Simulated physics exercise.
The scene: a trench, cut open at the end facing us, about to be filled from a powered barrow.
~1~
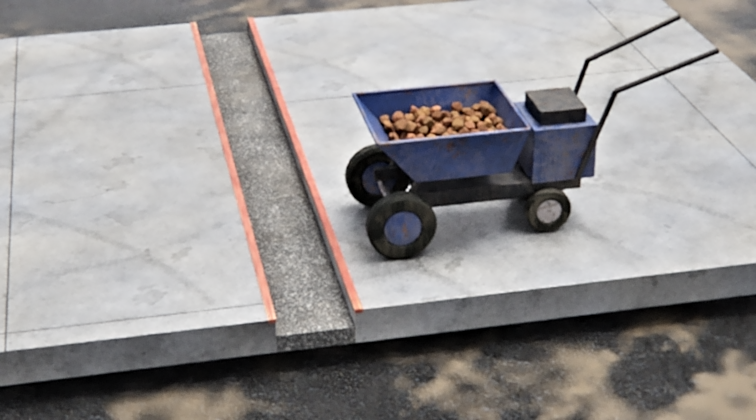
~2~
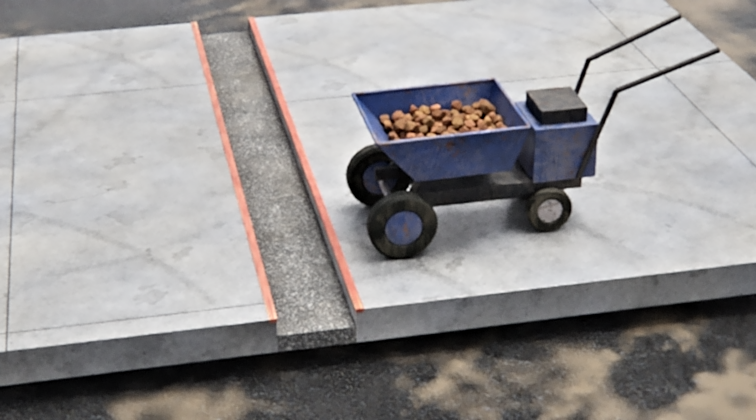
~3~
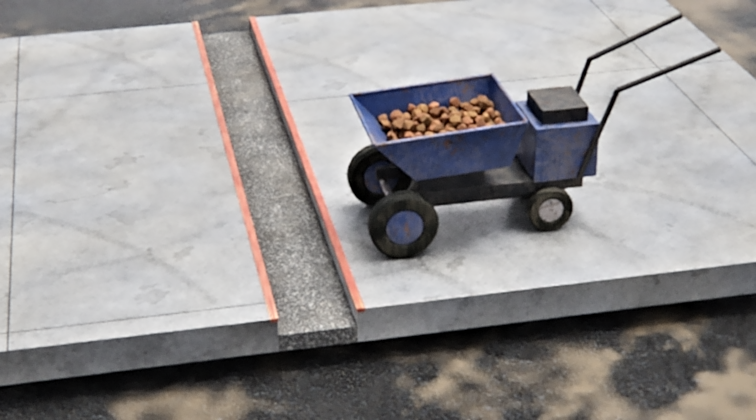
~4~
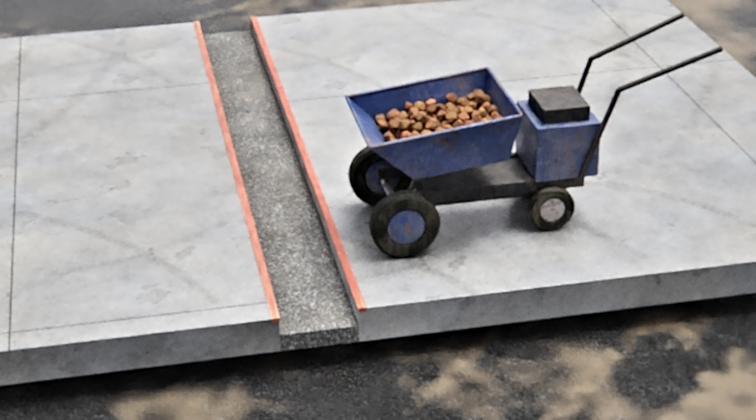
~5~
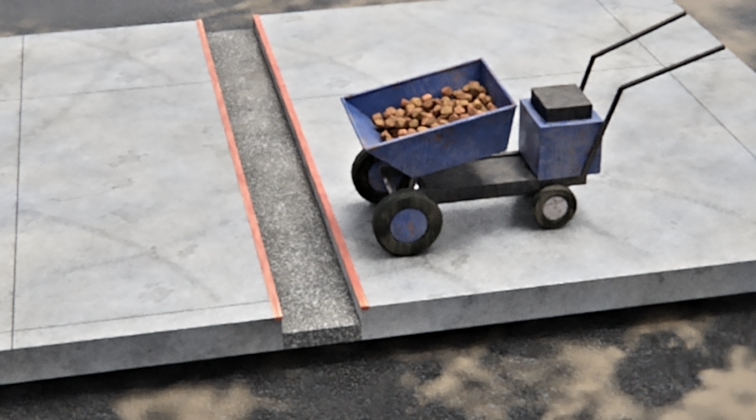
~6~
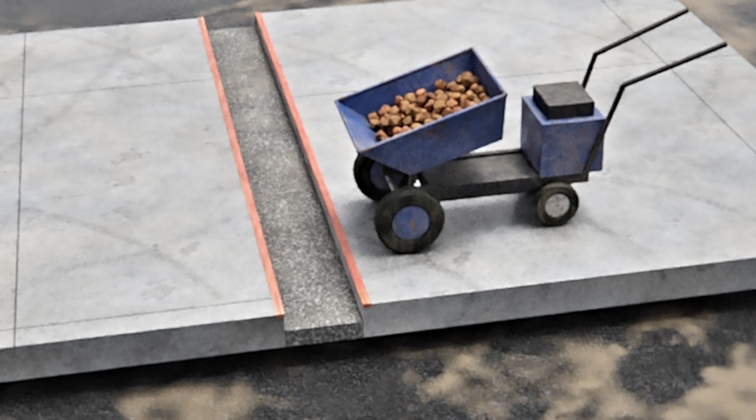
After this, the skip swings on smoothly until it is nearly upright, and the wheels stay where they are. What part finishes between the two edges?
Between the edges lies the larger part of the load.
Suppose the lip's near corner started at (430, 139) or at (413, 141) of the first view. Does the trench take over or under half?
In turn: Above a half; more than half.
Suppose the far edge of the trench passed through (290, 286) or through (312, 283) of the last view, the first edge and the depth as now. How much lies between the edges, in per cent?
Roughly 40 per cent, and 10 per cent.
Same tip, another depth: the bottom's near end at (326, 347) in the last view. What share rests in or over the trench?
Close to 80 per cent.
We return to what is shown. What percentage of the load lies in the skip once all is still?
Near 0 %.
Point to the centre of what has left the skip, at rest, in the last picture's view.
Around (278, 238).
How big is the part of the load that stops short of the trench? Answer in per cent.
Close to 0 per cent.
Soon after the last picture, skip tipped steeply; all in the skip.
A little later, skip tipped right over; about half in the skip; about a third in or heaped over the trench; a small part beyond it; a stray few falling.
Later still, skip tipped right over; a stray few in the skip; about two thirds in or heaped over the trench; about a third beyond it.
At rest, skip tipped right over; about two thirds in or heaped over the trench; about a third beyond it.
